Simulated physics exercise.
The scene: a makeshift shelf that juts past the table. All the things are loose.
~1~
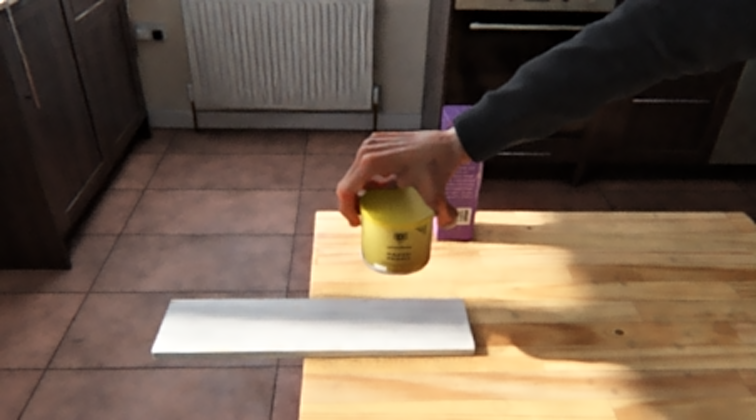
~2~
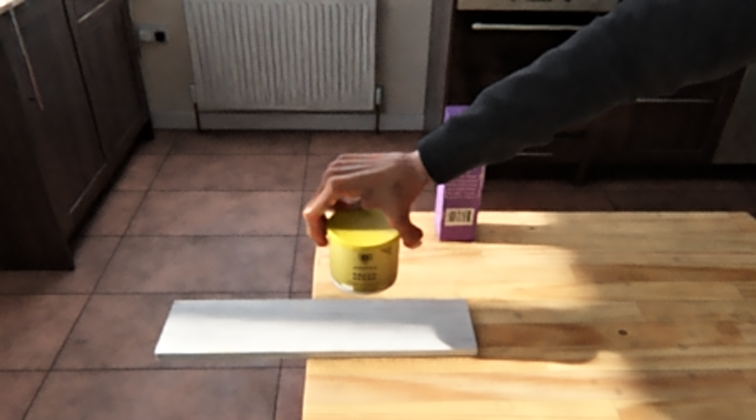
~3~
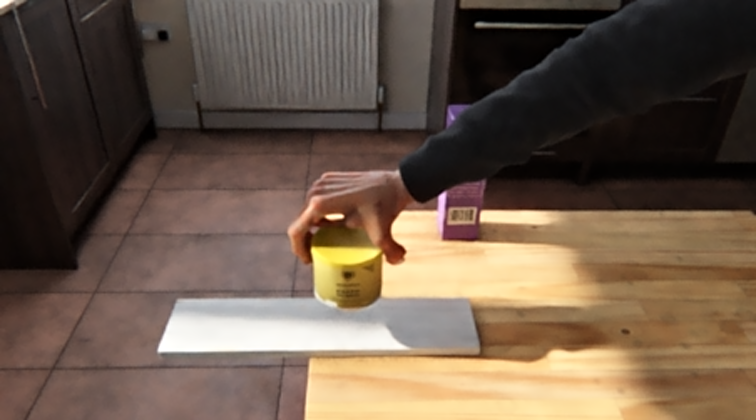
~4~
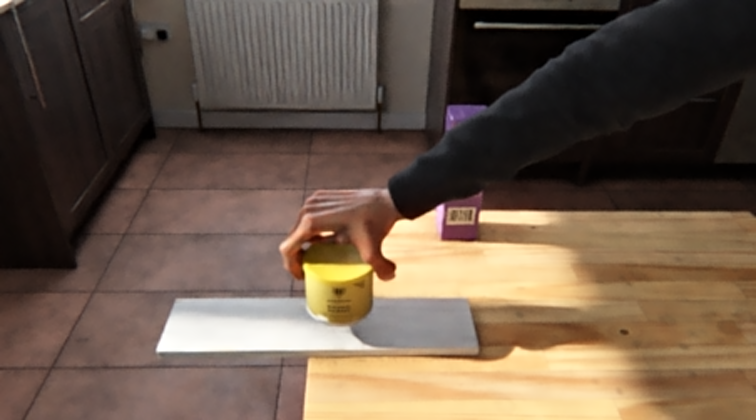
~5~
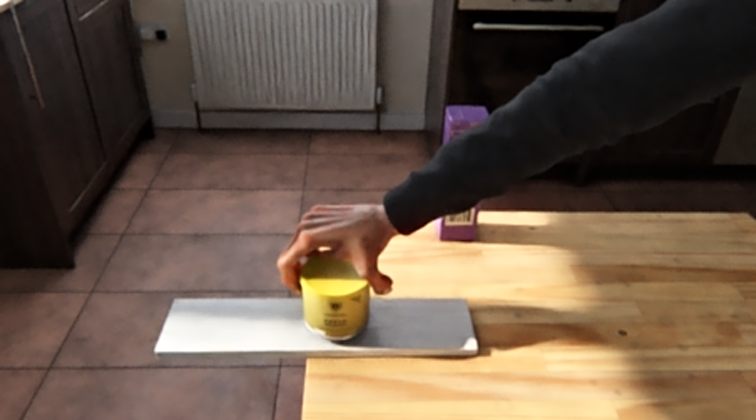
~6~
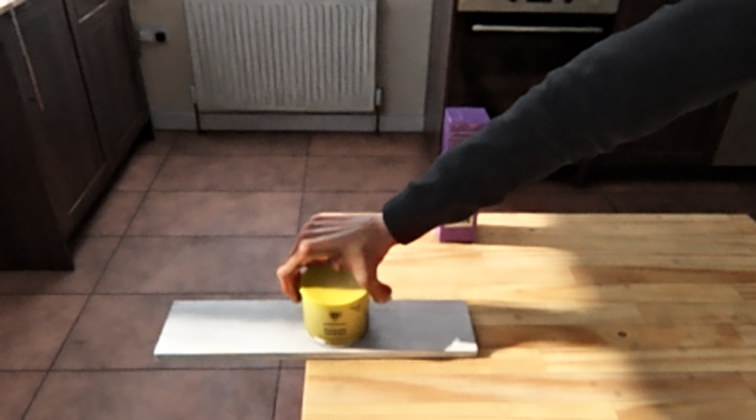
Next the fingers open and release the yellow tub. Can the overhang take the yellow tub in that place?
In the end the board keeps its balance.
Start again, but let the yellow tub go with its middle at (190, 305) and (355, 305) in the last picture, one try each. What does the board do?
First try: It tips off the edge; second try: It holds.
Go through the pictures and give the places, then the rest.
In the first frame, on its way; yellow tub (397, 228).
In the second frame, on its way; yellow tub (364, 248); purple carton (461, 176).
In the third frame, on its way; yellow tub (349, 265).
In the fourth frame, on its way; yellow tub (340, 281).
In the fifth frame, on its way; yellow tub (336, 294).
In the sixth frame, set down, still held; yellow tub (336, 303).
Then, 0.20 s on from there, no change.
Then, 0.60 s on from there, yellow tub resting near (336, 303).
In the end, all 3 unmoved. At the end, from the last picture's camera, yellow tub near (336, 303). The board stays on the table.
